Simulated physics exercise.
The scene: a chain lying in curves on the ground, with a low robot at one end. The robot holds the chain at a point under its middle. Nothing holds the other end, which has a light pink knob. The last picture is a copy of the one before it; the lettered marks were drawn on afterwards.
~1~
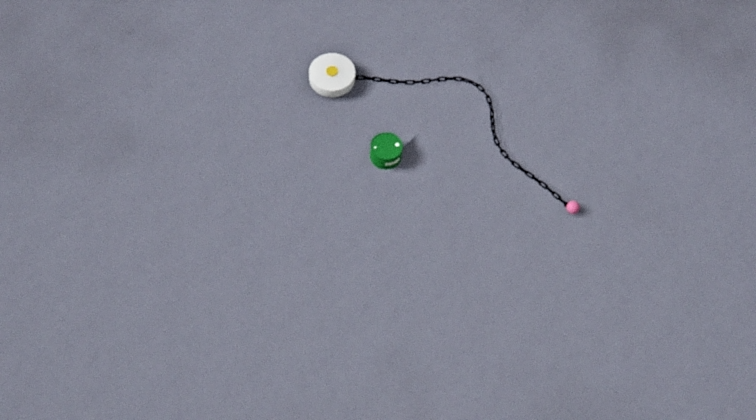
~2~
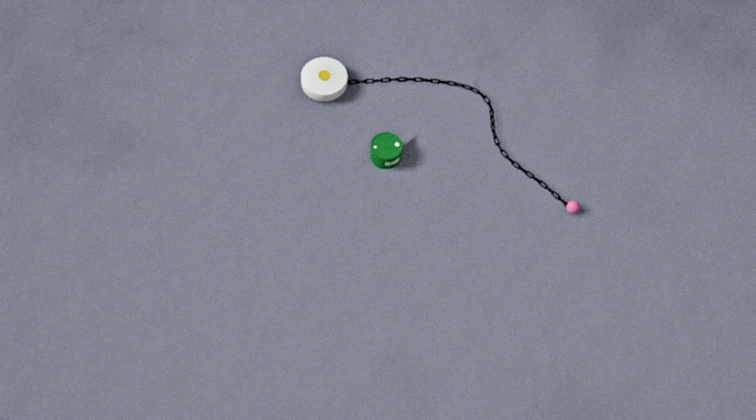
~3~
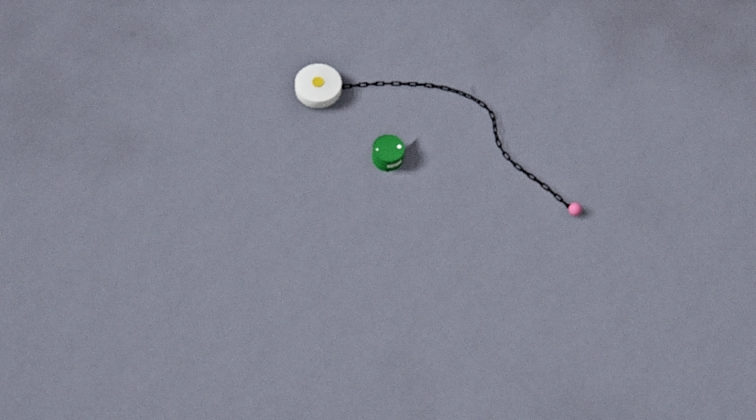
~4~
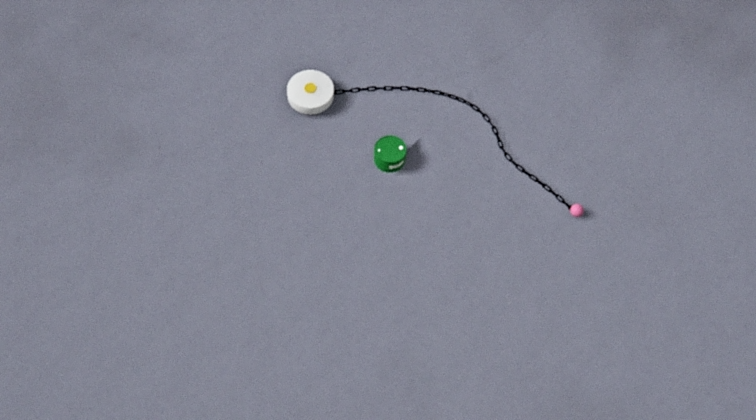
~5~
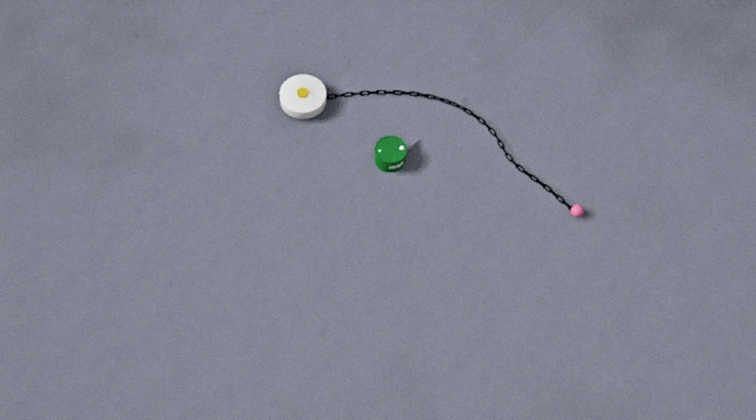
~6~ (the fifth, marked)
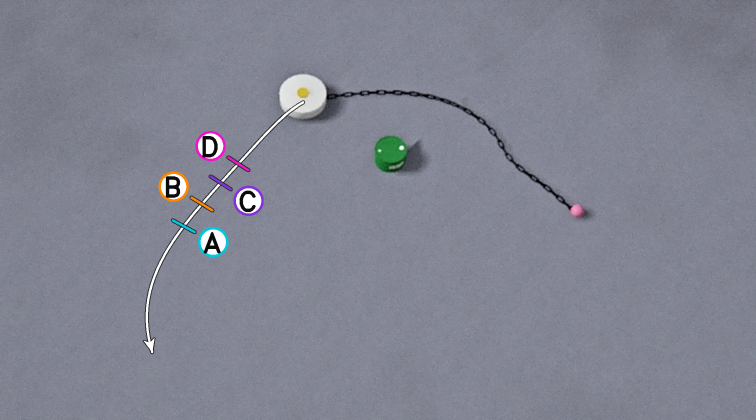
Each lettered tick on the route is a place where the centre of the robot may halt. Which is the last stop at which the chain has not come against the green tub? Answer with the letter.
At D, and not beyond.
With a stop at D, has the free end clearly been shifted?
Yes.
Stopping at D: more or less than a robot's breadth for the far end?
Less.
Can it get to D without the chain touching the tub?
Yes.
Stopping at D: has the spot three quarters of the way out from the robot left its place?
Yes.
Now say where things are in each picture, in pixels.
In the first frame, robot (332, 76); free end (573, 207); green tub (386, 151).
In the second frame, robot (324, 80); free end (573, 207).
In the third frame, robot (318, 87); free end (575, 209).
In the fourth frame, robot (311, 93); free end (577, 210).
In the fifth frame, robot (303, 98); free end (578, 211); green tub (390, 154).
On the marked copy, A at (184, 226); B at (202, 204); C at (221, 183); D at (238, 164); the route from (303, 102) via (196, 211) to (152, 352).
With D. Early on, robot (277, 117), middle of the chain (442, 123), free end (573, 208).
Further on, robot (256, 139), middle of the chain (422, 132), free end (564, 200).
At the end, robot (238, 159), middle of the chain (404, 140), free end (554, 192); nothing has been touched.
As for the rest, A brings the chain against the tub; B brings the chain against the tub; C brings the chain against the tub.
